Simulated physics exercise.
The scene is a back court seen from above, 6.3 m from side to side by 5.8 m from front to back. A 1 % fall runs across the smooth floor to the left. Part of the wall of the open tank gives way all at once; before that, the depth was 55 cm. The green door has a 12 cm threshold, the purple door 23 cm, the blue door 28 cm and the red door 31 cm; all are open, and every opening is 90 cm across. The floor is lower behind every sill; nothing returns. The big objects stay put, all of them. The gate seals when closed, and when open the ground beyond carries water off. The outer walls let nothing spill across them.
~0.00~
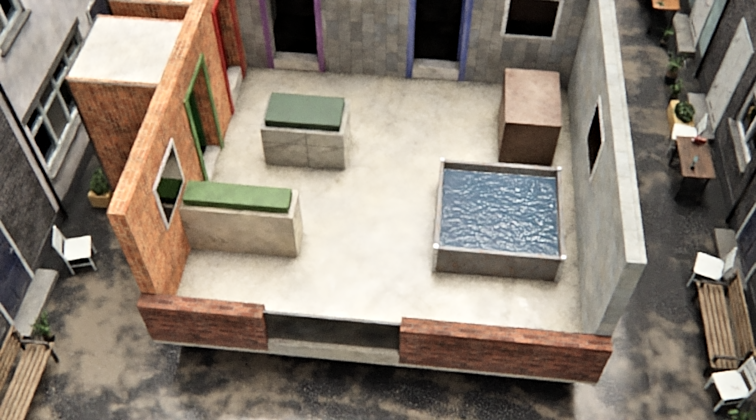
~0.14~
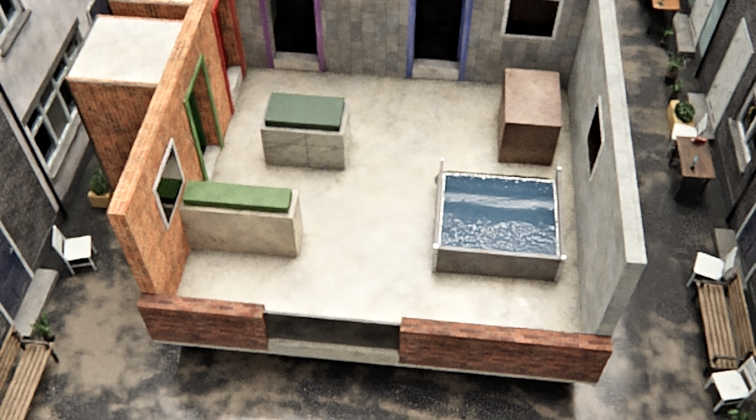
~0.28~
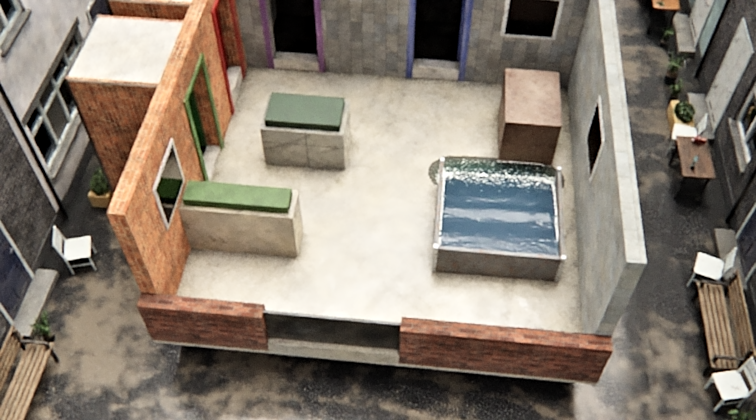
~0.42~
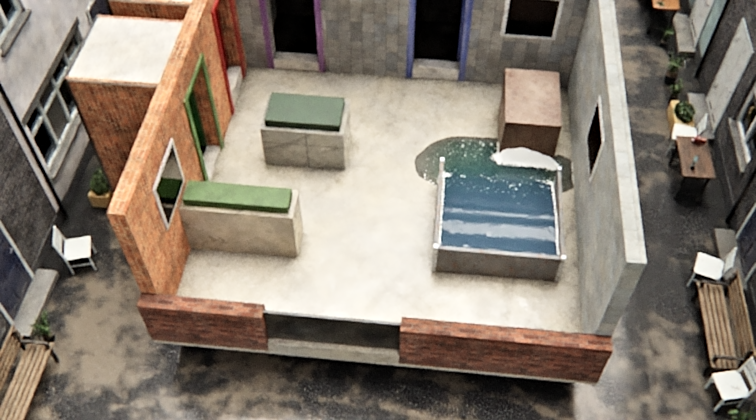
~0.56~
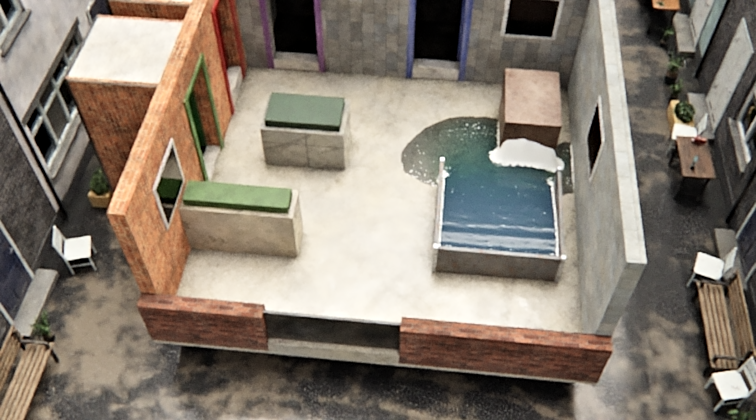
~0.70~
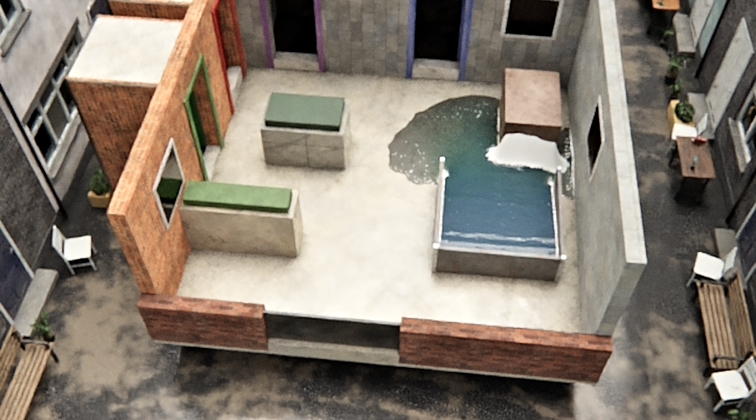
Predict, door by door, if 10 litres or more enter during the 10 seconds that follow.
In the end the green door stops short of the limit; the purple door stops short of the limit; the blue door stops short of the limit; the red door stops short of the limit.
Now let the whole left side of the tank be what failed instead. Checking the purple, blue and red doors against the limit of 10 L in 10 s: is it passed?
So purple ends up short of it, blue short of it, red short of it.
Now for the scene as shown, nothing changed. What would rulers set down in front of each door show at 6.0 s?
Depths: Green door 9 cm, purple door 11 cm, blue door 6 cm, red door 17 cm.
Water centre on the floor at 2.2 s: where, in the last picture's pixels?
Roughly (478, 162).
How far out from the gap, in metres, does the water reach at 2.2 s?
4.8 m.
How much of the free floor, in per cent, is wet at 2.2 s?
Around 35 per cent wet.
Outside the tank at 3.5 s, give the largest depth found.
Max around 26 cm.
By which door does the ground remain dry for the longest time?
It's the green door.
After 1.4 s water covers 25 % of the floor and is deepest (36 cm) near (510, 170); green door not reached, purple door not reached, blue door 26 cm at the sill, 0 L in, red door not reached.
After 2.2 s water covers 35 % of the floor and is deepest (33 cm) near (566, 90); green door not reached, purple door 3 cm at the sill, 0 L in, blue door 24 cm at the sill, 0 L in, red door not reached.
After 3.5 s water covers 50 % of the floor and is deepest (26 cm) near (243, 81); green door not reached, purple door 8 cm at the sill, 0 L in, blue door 16 cm at the sill, 0 L in, red door 24 cm at the sill, 0 L in.
After 6.0 s water covers 75 % of the floor and is deepest (18 cm) near (201, 219); green door 9 cm at the sill, 0 L in, purple door 11 cm at the sill, 0 L in, blue door 6 cm at the sill, 0 L in, red door 17 cm at the sill, 0 L in.
After 10.0 s water covers 90 % of the floor and is deepest (13 cm) near (206, 202); green door 10 cm at the sill, 0 L in, purple door 10 cm at the sill, 0 L in, blue door 5 cm at the sill, 0 L in, red door 12 cm at the sill, 0 L in.
